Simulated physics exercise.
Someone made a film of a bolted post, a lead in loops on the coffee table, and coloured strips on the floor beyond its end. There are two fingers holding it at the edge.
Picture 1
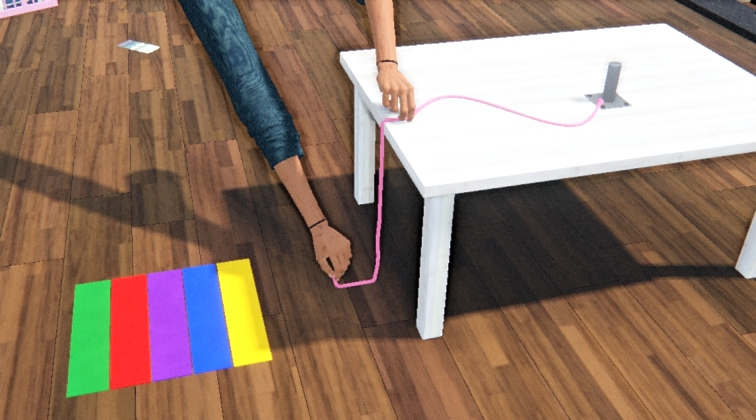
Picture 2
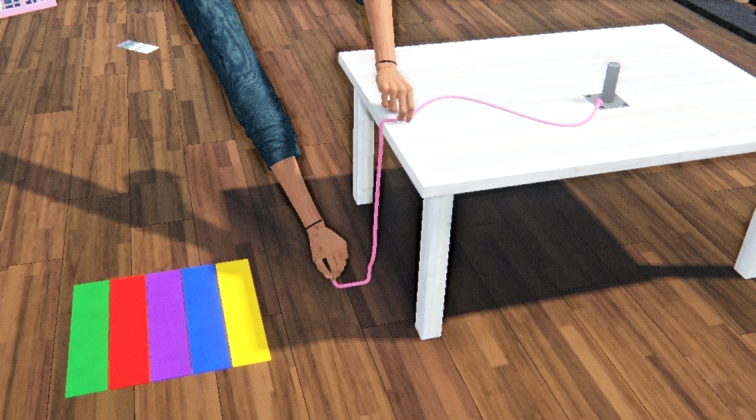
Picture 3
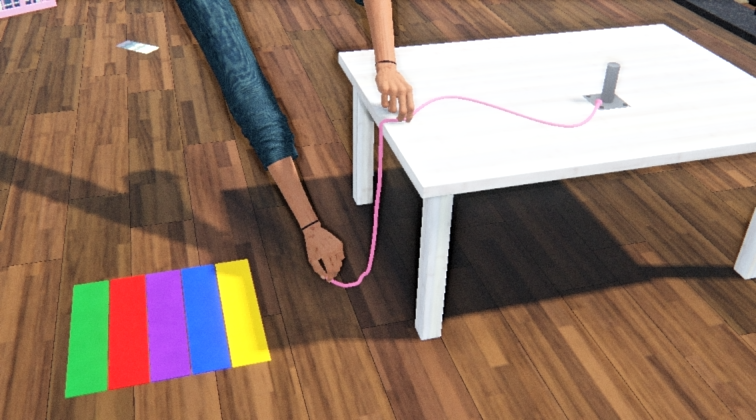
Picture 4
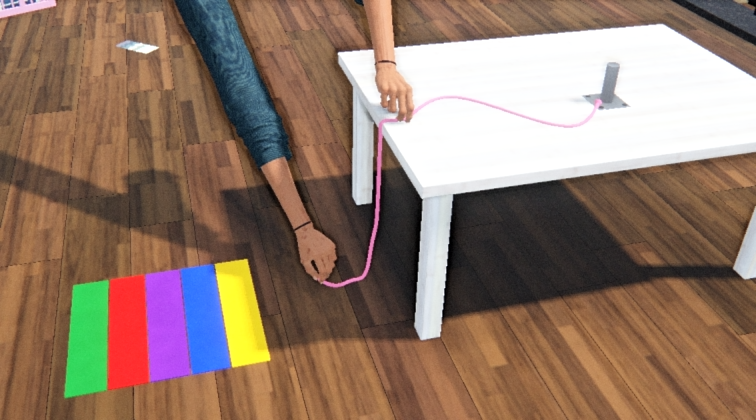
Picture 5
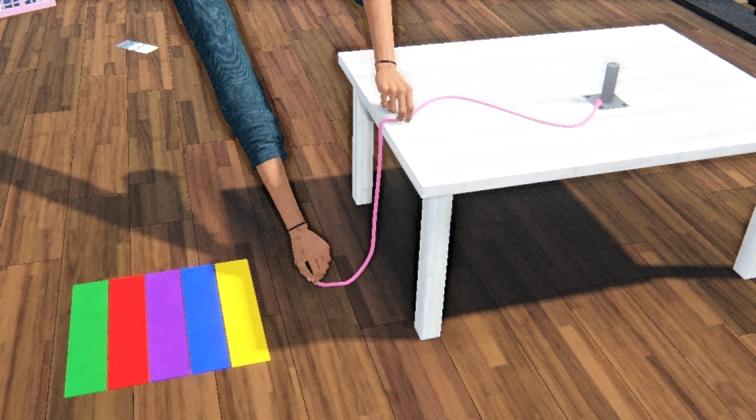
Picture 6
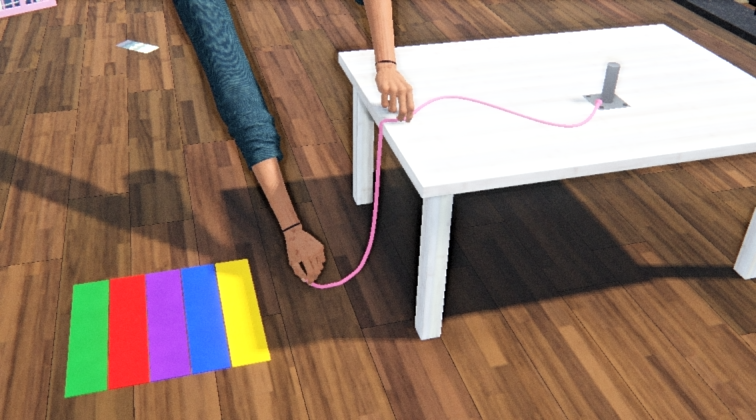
On a wooden floor beside a white table, a hand slowly drawing a pink cord's end left while another holds it at the edge.
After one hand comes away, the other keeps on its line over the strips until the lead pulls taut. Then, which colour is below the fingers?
The red one is below them.
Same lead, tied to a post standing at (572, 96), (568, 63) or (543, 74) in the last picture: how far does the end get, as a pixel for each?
The first try gives about (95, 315), the second about (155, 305) and the third about (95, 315).
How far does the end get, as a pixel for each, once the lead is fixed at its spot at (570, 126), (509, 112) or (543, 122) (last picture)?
About (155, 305), (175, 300) and (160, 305).
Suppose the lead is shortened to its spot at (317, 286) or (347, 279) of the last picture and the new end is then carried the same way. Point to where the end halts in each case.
(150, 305) and (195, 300).
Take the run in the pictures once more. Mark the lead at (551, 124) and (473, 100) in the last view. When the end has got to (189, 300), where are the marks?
Result - first point (514, 107), second point (433, 115).
Soon after, end near (190, 300); over blue.
Then, end near (151, 306); over purple.
At full stretch, end near (127, 310); over red. It halts on the red strip.
